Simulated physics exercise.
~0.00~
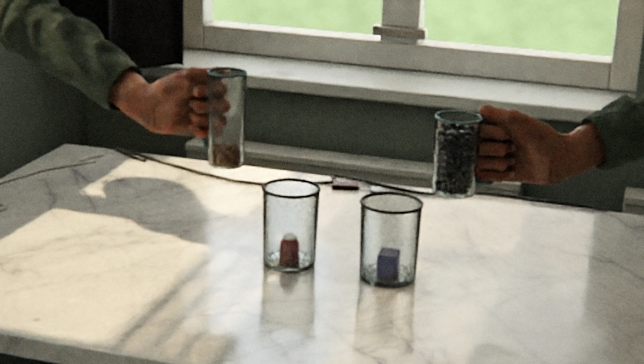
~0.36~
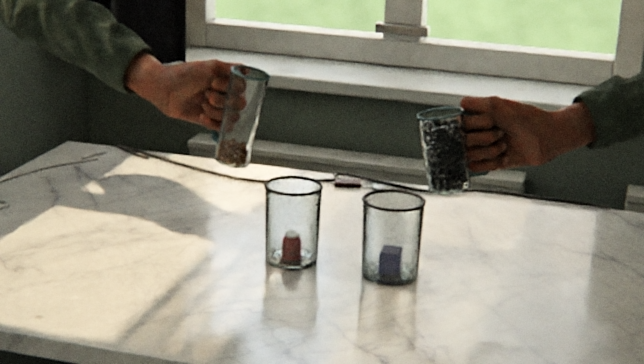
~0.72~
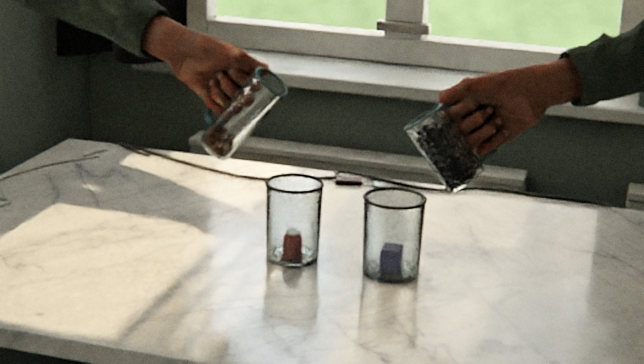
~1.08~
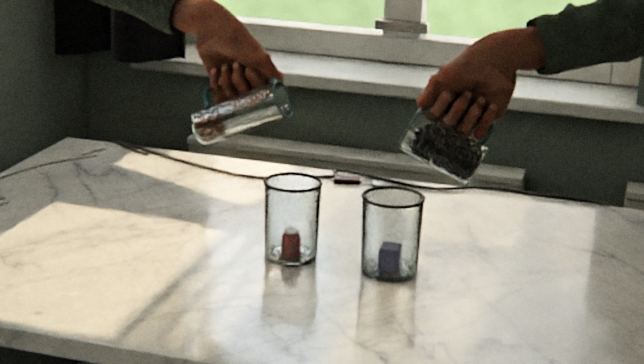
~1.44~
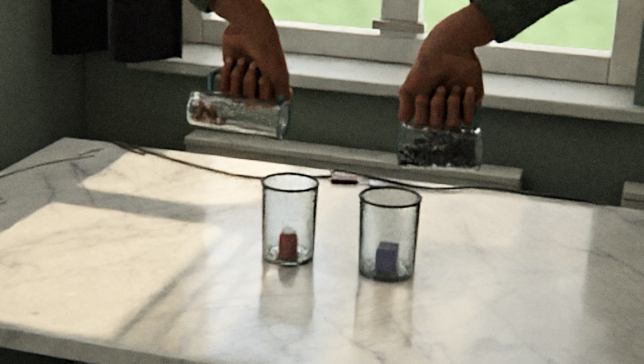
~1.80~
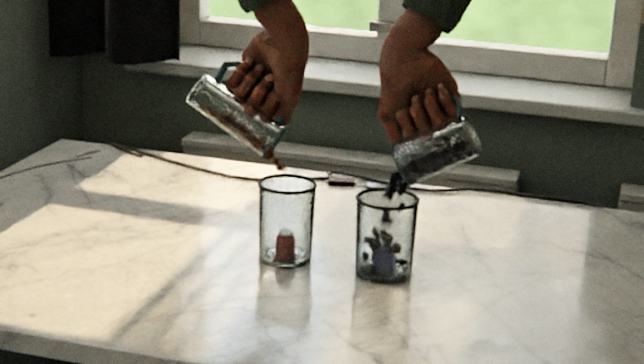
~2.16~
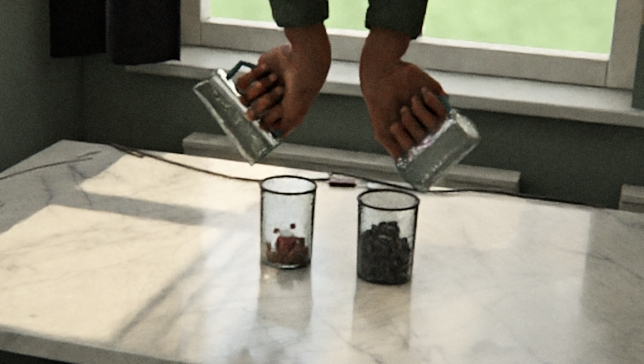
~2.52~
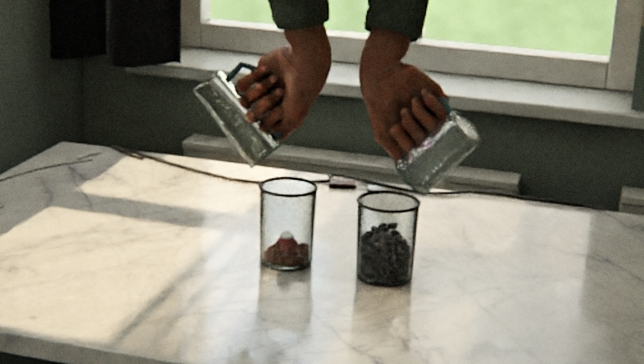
The clip opens on two hands holding glass cups above a marble table, where two clear glasses stand, a small reddish object in the left and a bluish block in the right. The left cup holds a little brown loose material, the right one many dark pieces. The hands tilt the cups onto their sides, then tip them further until the contents fall into the glasses. Both cups empty completely. At the end, the reddish object still pokes above a shallow brown pile, while dark pieces half fill the right glass and hide the block.
